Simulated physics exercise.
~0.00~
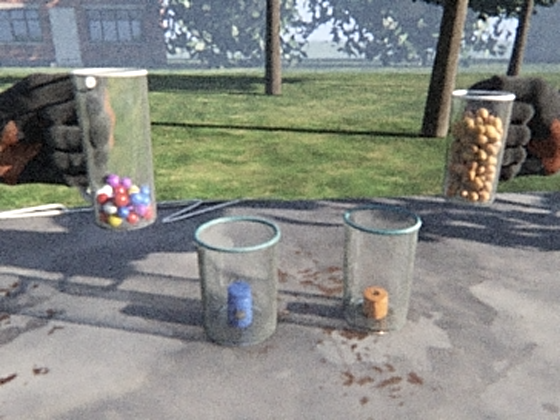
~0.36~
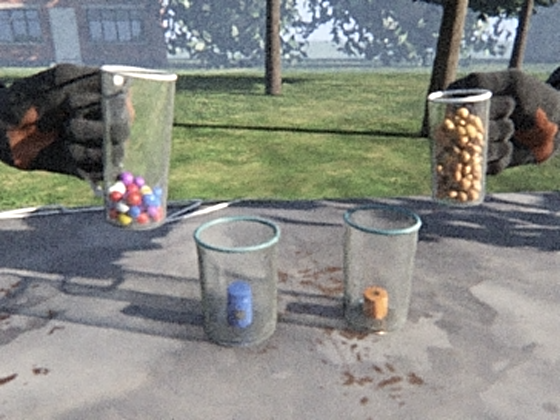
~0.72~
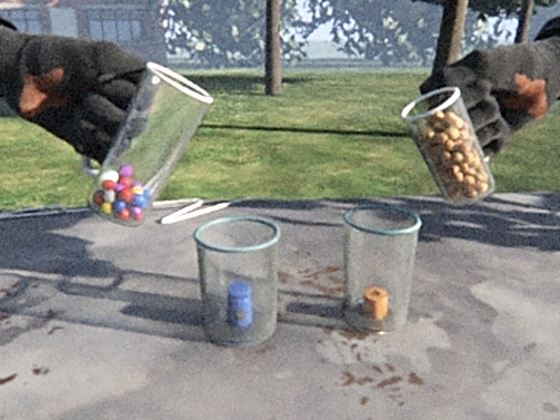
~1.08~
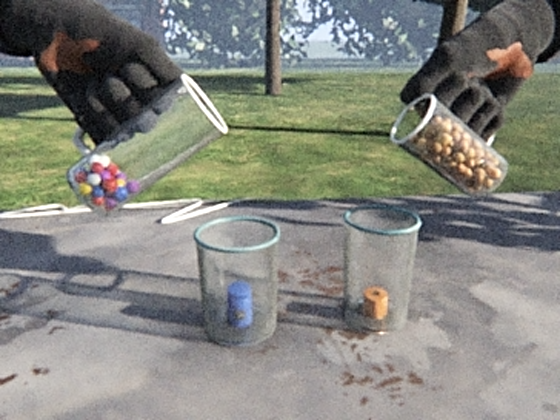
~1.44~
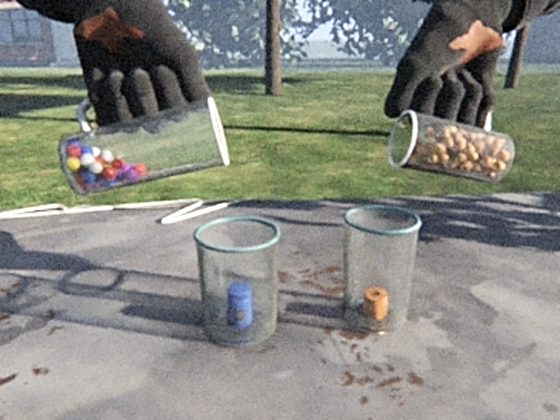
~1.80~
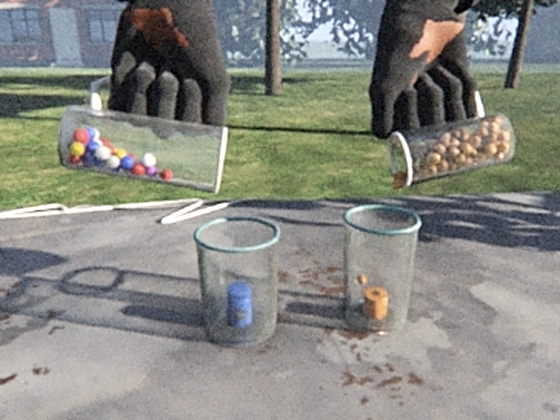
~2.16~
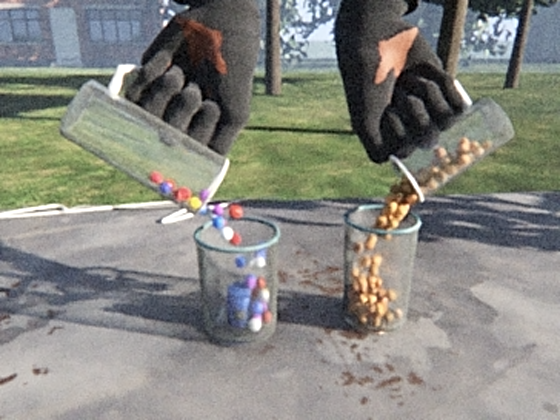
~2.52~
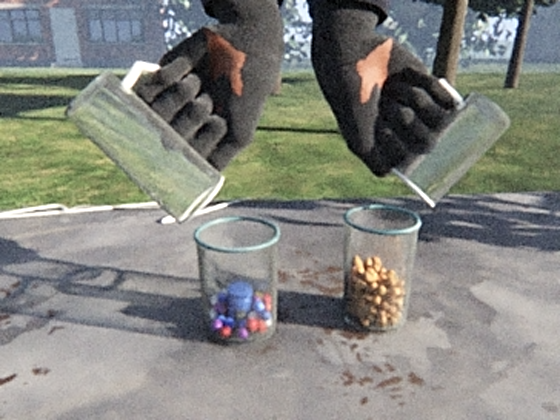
Two gloved hands tipped a cup of colourful beads and a cup of golden nut-like pieces into two clear glasses, emptying both; the blue object on the left still showed above the beads, while the orange one on the right was covered.
